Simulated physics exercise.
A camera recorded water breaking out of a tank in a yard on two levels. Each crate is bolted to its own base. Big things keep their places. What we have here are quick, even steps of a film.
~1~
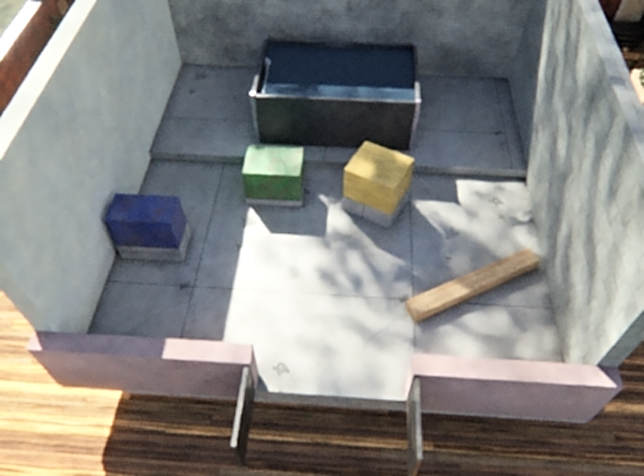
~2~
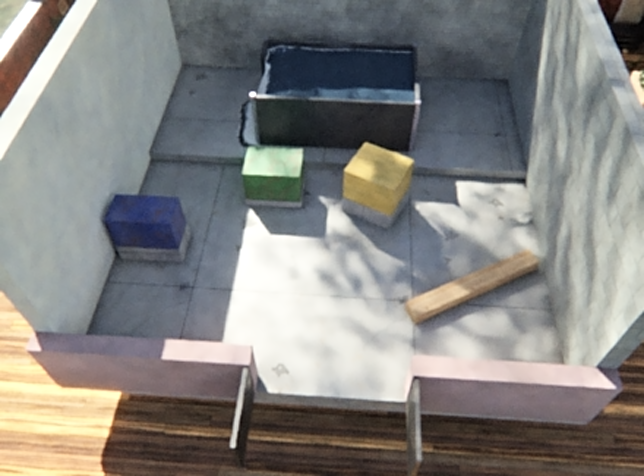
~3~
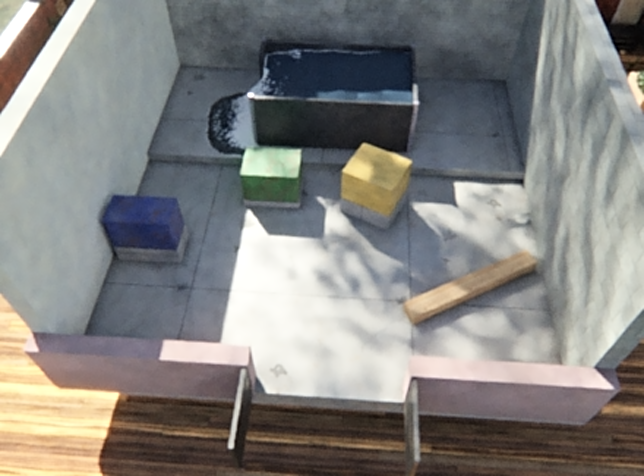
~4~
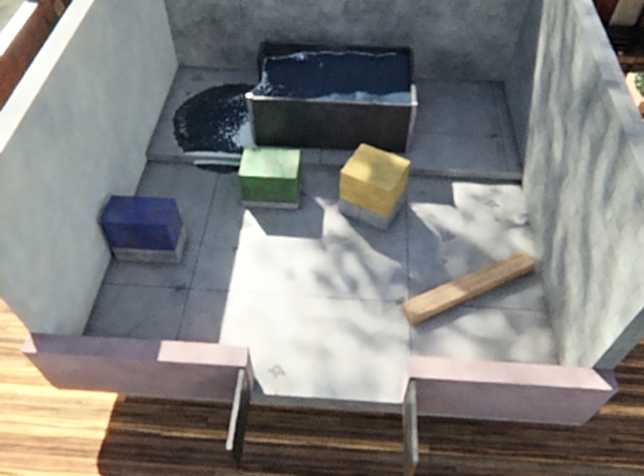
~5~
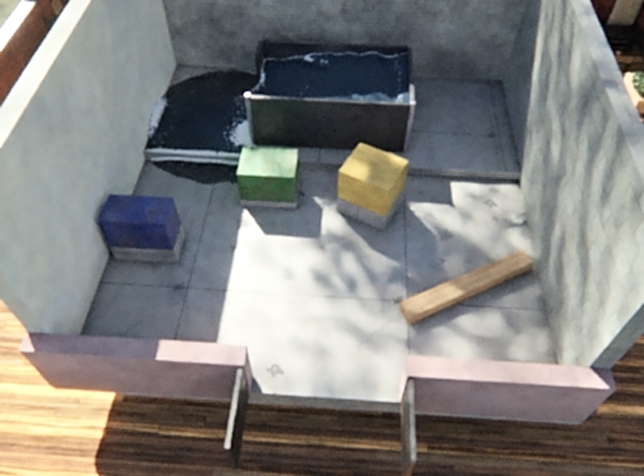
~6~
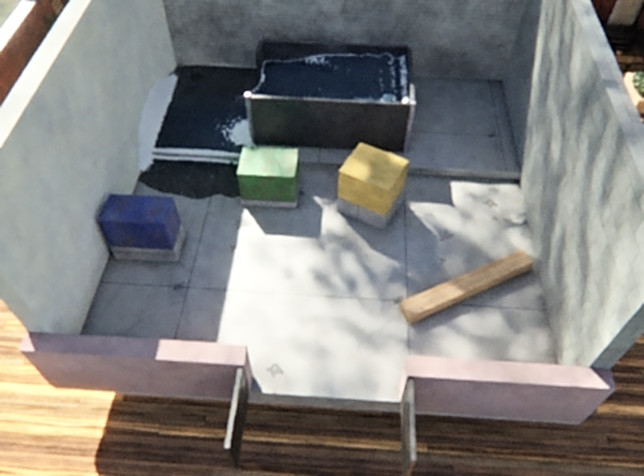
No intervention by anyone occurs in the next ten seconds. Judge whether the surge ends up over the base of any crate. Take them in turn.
The yellow crate keeps dry. The blue crate gets wet. The green crate gets wet.
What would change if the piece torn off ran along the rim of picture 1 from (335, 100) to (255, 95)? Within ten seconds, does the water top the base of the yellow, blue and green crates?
Crate by crate: Yellow - hit; blue - hit; green - hit.
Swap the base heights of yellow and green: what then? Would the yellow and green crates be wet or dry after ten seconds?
Looks like the yellow crate is inundated, and the green crate comes through fine.
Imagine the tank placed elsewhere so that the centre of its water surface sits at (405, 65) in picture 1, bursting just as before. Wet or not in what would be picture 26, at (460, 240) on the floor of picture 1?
That spot: Bare.
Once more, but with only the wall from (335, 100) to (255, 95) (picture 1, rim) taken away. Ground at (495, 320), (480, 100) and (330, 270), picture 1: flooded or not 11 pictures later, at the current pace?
Point one: Not reached. Point two: Not reached. Point three: Reached.
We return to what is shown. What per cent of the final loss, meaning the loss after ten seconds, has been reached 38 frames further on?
Around 5 percent.
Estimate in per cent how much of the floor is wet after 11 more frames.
I'd say 35 per cent.
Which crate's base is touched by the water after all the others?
It would be the yellow crate.
A moment on, water covers 20 % of the floor; the yellow crate not reached, the blue crate water round its plinth, the green crate water round its plinth.
Next, water covers 35 % of the floor; the yellow crate not reached, the blue crate water round its plinth, the green crate water round its plinth.
Then, water covers 65 % of the floor; the yellow crate water round its plinth, the blue crate water round its plinth, the green crate water round its plinth.
Later, water covers 90 % of the floor; the yellow crate water round its plinth, the blue crate water round its plinth, the green crate water round its plinth.
In the end, water covers 95 % of the floor; the yellow crate stayed above the water, the blue crate was topped, the green crate was topped.
